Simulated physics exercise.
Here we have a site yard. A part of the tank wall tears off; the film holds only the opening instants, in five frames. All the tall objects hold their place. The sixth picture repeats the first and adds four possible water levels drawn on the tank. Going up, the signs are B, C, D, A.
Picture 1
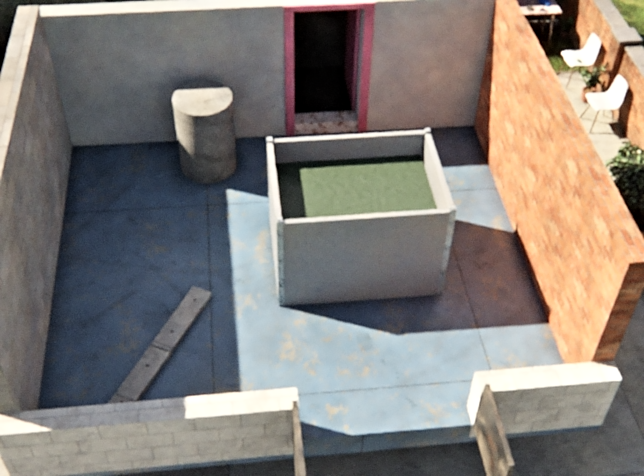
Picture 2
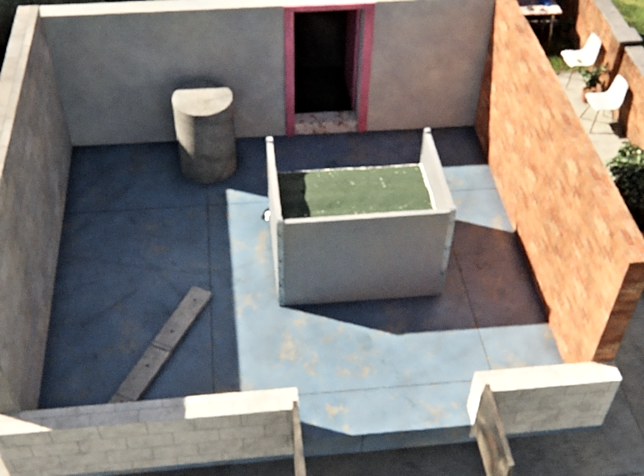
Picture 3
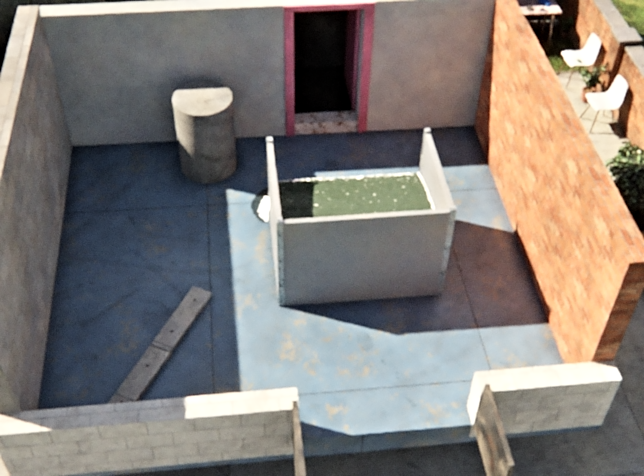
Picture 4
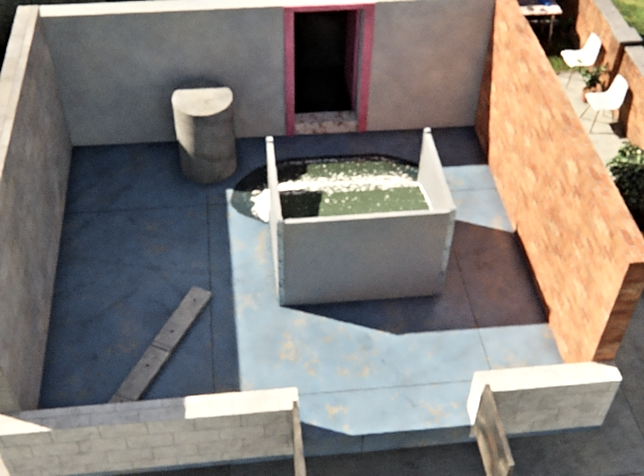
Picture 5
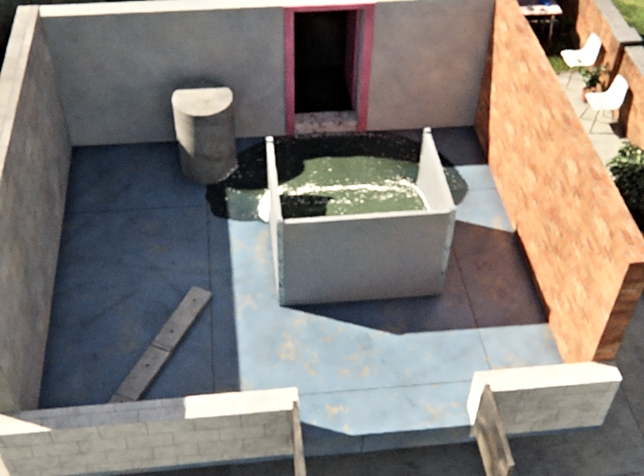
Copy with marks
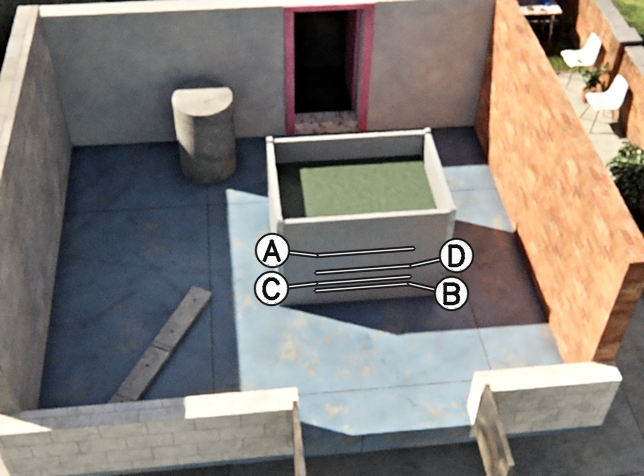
Green water pours from the back of a pale tank and spreads across the blue yard.
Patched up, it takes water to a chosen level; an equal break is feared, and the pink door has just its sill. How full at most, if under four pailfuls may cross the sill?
The limit is C.
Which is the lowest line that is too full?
D it is.
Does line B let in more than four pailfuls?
No, that is safe.
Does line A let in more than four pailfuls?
Yes, it does.
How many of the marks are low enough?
Two of them.
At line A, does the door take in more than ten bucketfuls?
Yes.
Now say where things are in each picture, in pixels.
In the first picture, water in the tank at rest, its middle at (356, 195); foot of the pink doorway at (326, 133); open gate at (387, 377).
In the second picture, water covers 2 % of the ground, its front hidden from here.
In the third picture, water covers 5 % of the ground, its front hidden from here.
In the fourth picture, water covers 11 % of the ground, its front hidden from here.
In the fifth picture, 19 % of the ground under water, visible out to (229, 175).
In white, A at (365, 251); B at (362, 287); C at (363, 280); D at (364, 269); from the bottom up B, C, D, A.
With A, dozens of bucketfuls pour in.
With B, nothing gets over.
With C, a bucket or two gets in.
With D, about 9 bucketfuls get in.
